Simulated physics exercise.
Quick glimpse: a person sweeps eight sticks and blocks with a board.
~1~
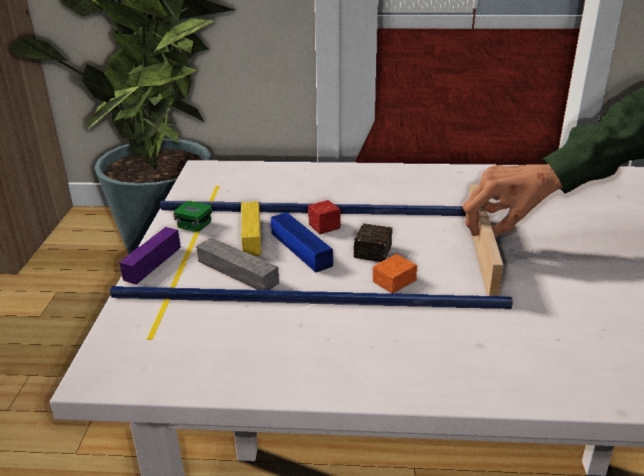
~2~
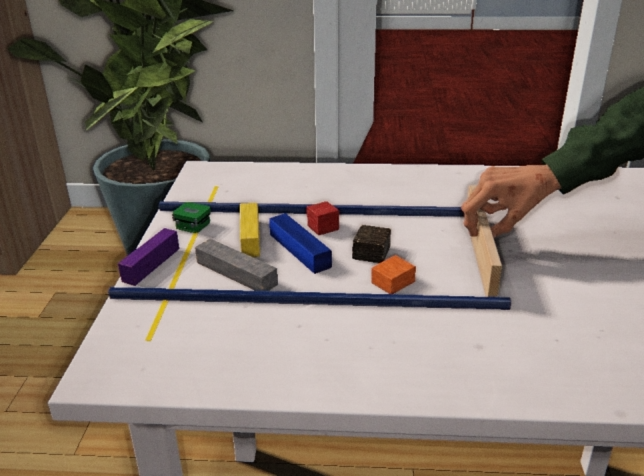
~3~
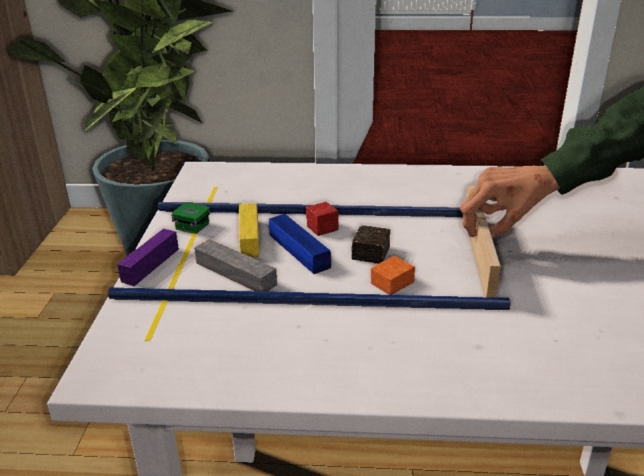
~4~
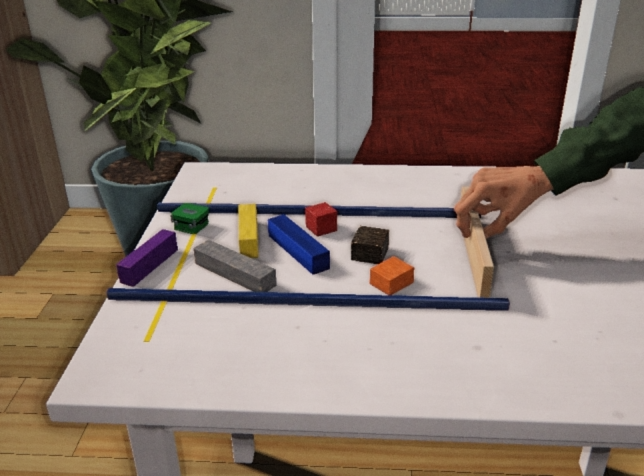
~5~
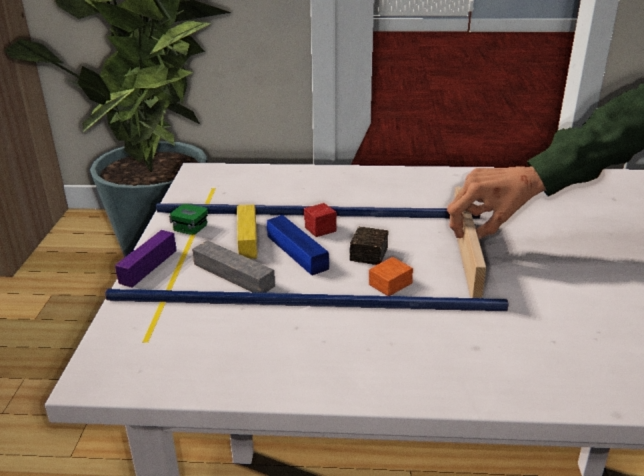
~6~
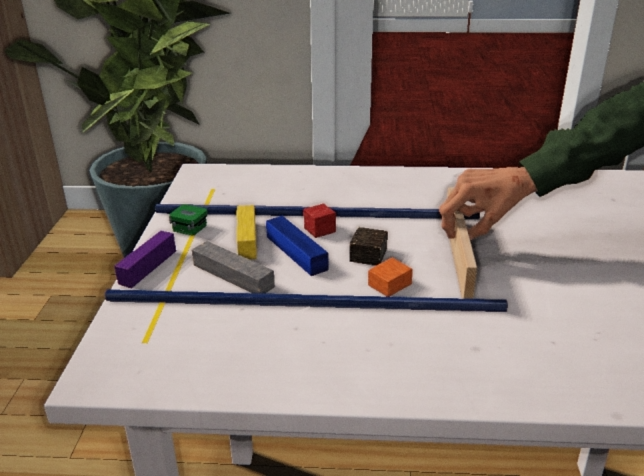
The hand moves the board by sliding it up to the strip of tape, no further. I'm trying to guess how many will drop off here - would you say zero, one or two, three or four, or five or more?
The count of pieces that drop is three or four, then.
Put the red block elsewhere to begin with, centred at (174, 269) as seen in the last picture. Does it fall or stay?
Lab note: It goes off the edge.
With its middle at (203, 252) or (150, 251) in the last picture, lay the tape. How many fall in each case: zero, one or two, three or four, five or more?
One after another: 1 or 2; five or over.
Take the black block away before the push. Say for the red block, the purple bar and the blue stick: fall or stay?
Result - red block: Up; purple bar: Gone; blue stick: Up.
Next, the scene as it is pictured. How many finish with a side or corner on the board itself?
It ends up touching 3.
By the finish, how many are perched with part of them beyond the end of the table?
The count is 0.
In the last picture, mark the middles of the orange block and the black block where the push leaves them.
The orange block finishes at (155, 279); the black block finishes at (170, 243).
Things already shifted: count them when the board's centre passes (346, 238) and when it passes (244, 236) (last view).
I get 3 at the one place and 8 at the other.
Soon after, none off yet; purple bar at rest near (147, 258); green case at rest near (189, 221); grey bar at rest near (232, 268).
After that, none off yet; purple bar at rest near (147, 258); green case at rest near (189, 221); grey bar moving near (222, 270).
And then, none off yet; purple bar tilting well over near (113, 259); green case displaced about its own width near (159, 221); grey bar displaced about its own width near (156, 265).
In the end, the number that fall off is three or four; gone, yellow bar, grey bar, green case and purple bar.
